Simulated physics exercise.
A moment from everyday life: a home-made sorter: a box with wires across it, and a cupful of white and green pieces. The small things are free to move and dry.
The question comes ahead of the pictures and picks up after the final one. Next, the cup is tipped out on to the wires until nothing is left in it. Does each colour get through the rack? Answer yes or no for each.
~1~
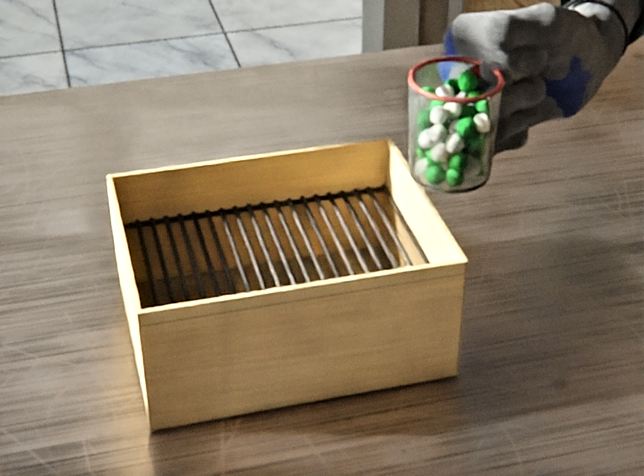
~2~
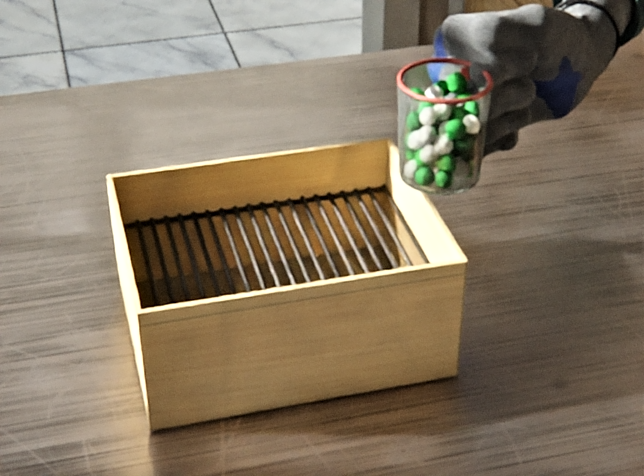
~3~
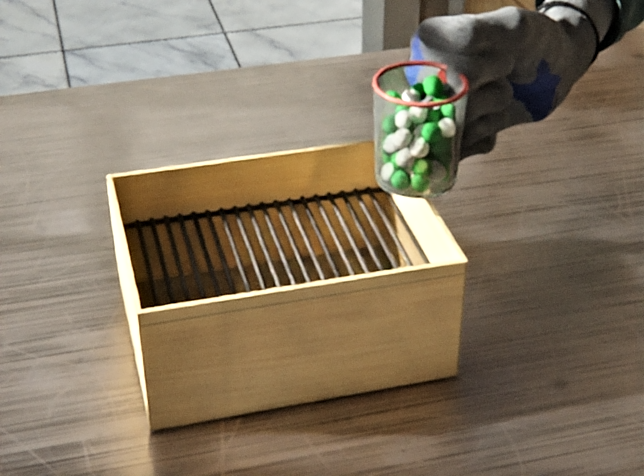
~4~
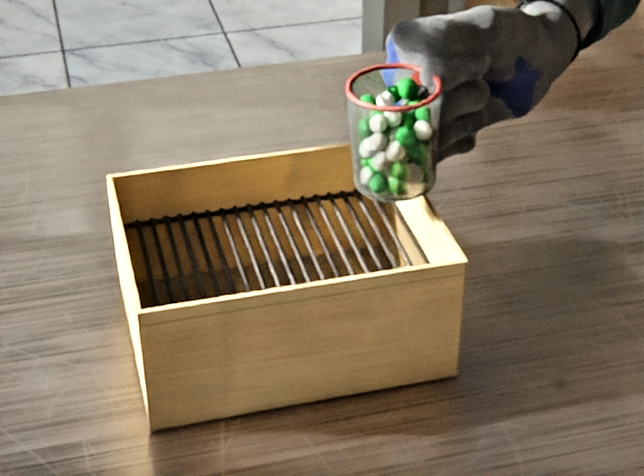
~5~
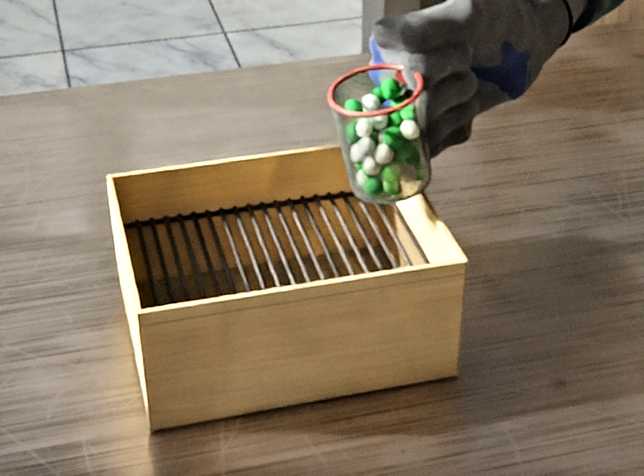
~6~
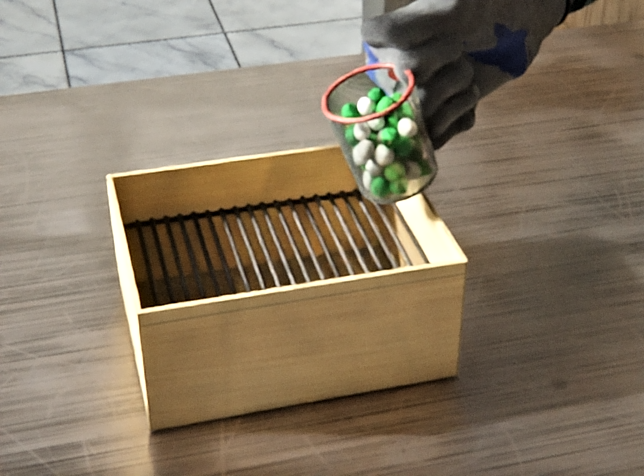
White bits: No; green bits: No.
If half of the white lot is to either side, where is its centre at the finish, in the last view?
Its centre sits at about (283, 228).
Then, 0.54 s after the last picture, white ones, all in the cup; green ones, all in the cup.
Then, 1.11 s after the last picture, white ones, all in the cup; green ones, nearly all in the cup, a stray few on or over the wires.
Then, 1.79 s after the last picture, white ones, all on or over the wires; green ones, all on or over the wires.
At rest, white ones, all on the wires, none under the rack; green ones, all on the wires, none under the rack.
